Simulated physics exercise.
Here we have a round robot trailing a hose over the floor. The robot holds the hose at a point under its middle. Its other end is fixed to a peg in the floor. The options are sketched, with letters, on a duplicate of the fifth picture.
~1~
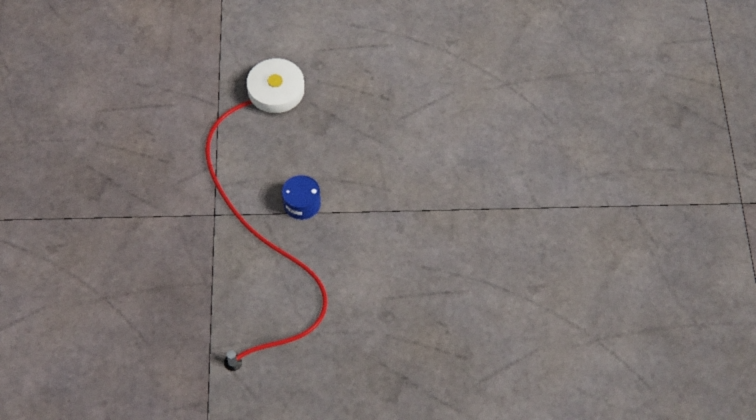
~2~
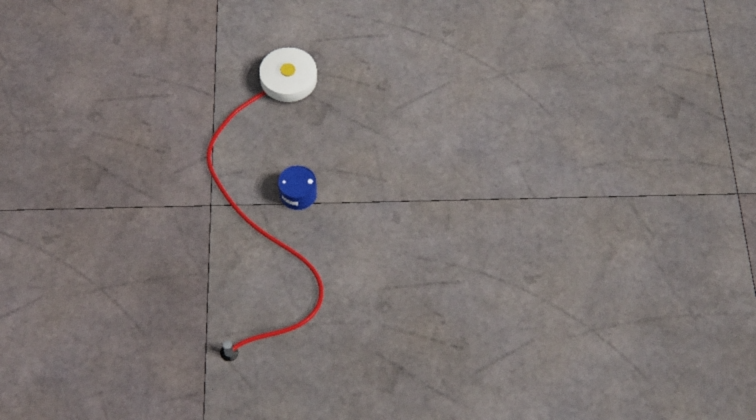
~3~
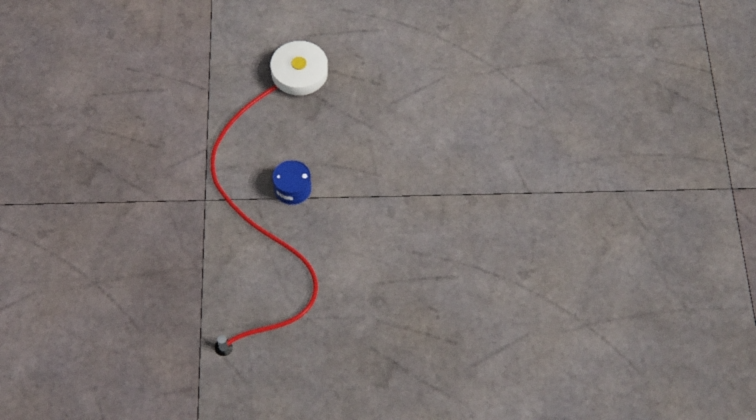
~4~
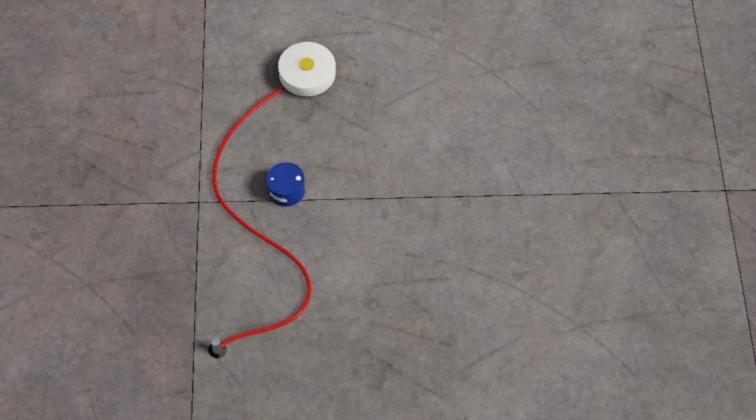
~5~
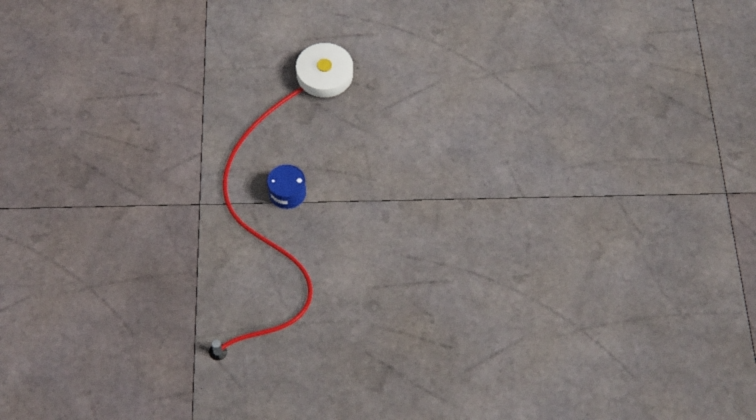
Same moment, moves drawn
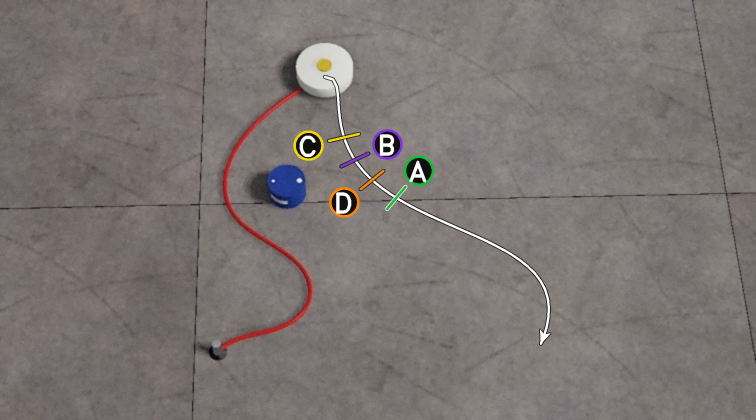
A round white robot with a yellow spot on top edged a short way to the right across the gray floor, dragging the upper part of its curving red hose past a still blue tub.
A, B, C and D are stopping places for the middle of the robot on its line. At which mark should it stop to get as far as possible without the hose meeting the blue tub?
Mark A.
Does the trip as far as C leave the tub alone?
Yes.
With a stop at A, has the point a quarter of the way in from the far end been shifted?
By then, no.
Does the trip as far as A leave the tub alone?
Yes.
On the marked copy, A at (396, 198); B at (355, 160); C at (344, 137); D at (372, 180); the route from (325, 77) via (424, 213) to (541, 344).
Following A. Soon after the start, robot (340, 114), middle of the hose (244, 226).
Later, robot (360, 162), middle of the hose (244, 226).
In the end, robot (397, 193), middle of the hose (244, 226); nothing has been touched.
As for the rest, B is safe but short; C is safe but short; D is safe but short.
